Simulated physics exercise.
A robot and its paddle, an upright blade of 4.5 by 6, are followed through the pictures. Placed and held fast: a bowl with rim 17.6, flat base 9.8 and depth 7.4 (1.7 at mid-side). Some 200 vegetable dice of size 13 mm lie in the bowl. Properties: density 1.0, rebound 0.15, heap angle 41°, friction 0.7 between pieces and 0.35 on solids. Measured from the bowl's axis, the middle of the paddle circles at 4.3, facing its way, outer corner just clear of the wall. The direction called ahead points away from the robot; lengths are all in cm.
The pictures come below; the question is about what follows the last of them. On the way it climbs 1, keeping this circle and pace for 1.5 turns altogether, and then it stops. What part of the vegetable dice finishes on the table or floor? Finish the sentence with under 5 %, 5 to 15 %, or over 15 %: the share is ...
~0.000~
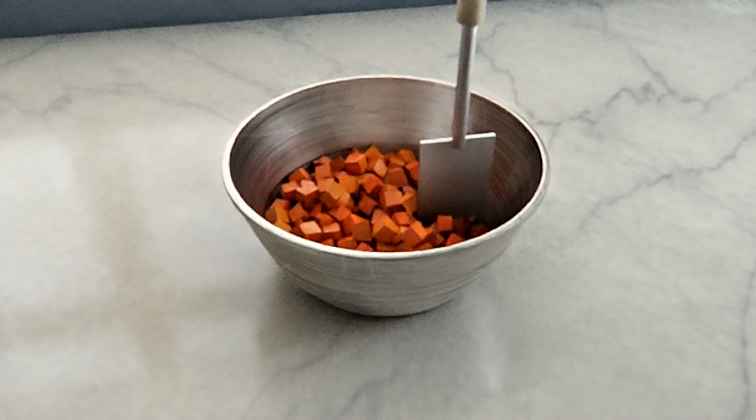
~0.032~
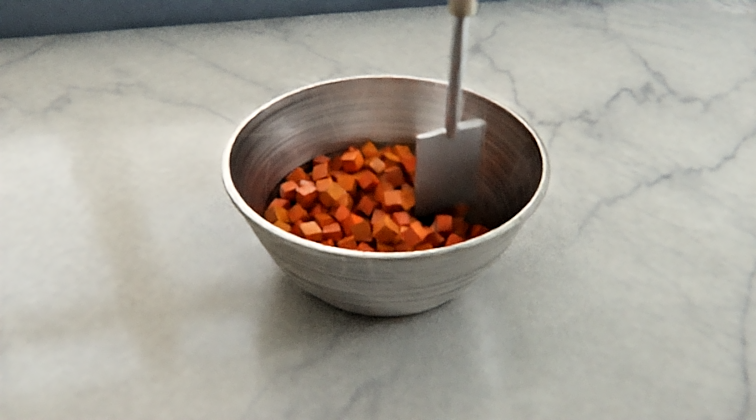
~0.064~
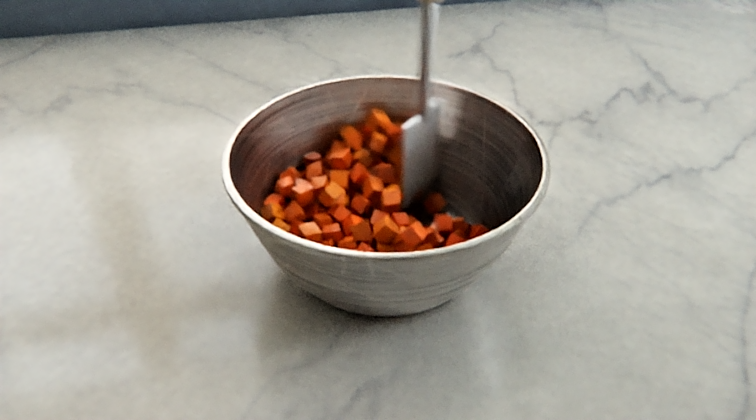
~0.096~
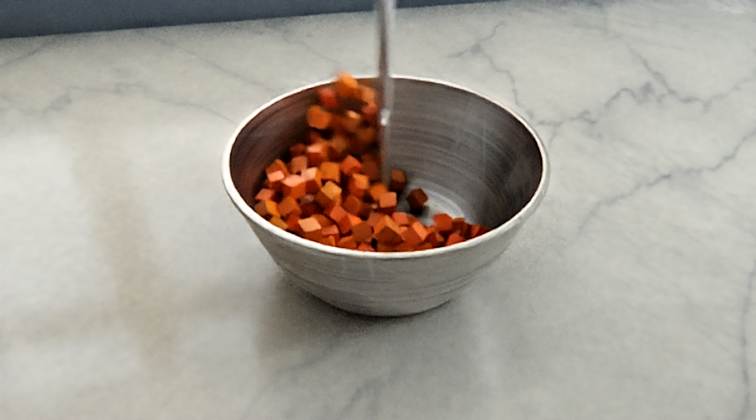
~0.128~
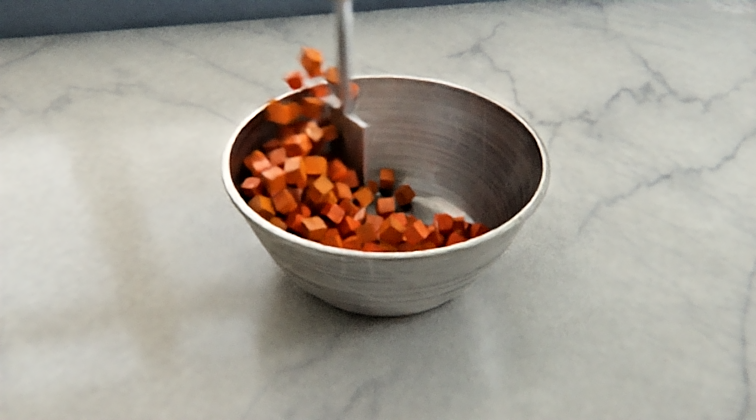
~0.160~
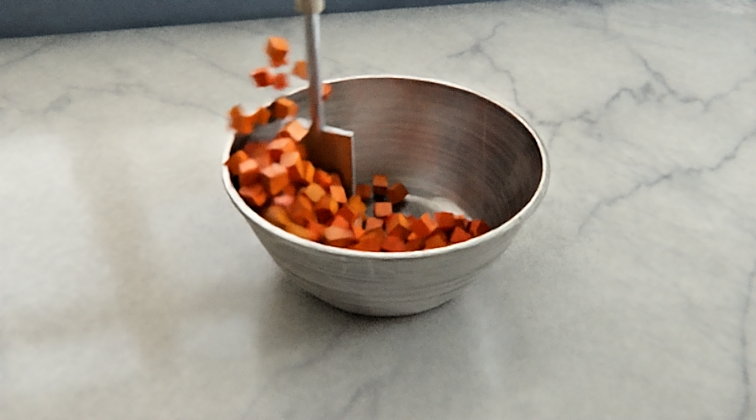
The share is over 15 %.
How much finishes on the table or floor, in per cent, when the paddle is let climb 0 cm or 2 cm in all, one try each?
About 40 and 35 per cent.
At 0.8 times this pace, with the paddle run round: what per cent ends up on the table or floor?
Some 25 in a hundred.
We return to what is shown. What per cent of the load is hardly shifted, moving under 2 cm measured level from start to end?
Something close to 5 percent, I'd say.
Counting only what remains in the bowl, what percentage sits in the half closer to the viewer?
I'd put it near 65 per cent.
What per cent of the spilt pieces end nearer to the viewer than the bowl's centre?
Around 60 %.
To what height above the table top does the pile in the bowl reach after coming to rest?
The top sits some 5.5 cm up.
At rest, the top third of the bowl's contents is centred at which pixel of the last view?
I'd put it at about (381, 266).
By 0.30 s, 295° round, highest piece 10 above the table; 166 in the bowl, 7 on the table or floor, 28 in flight or on the tool.
By 0.45 s, 85° round, highest piece 10 above the table; 135 in the bowl, 43 on the table or floor, 23 in flight or on the tool.
By 0.72 s, 180° round, highest piece 6 above the table; 115 in the bowl, 86 on the table or floor.
By 1.42 s, 180° round, highest piece 6 above the table; 115 in the bowl, 86 on the table or floor.
Final count, 115 in the bowl, 86 on the table or floor. That is 43 % on the table or floor.
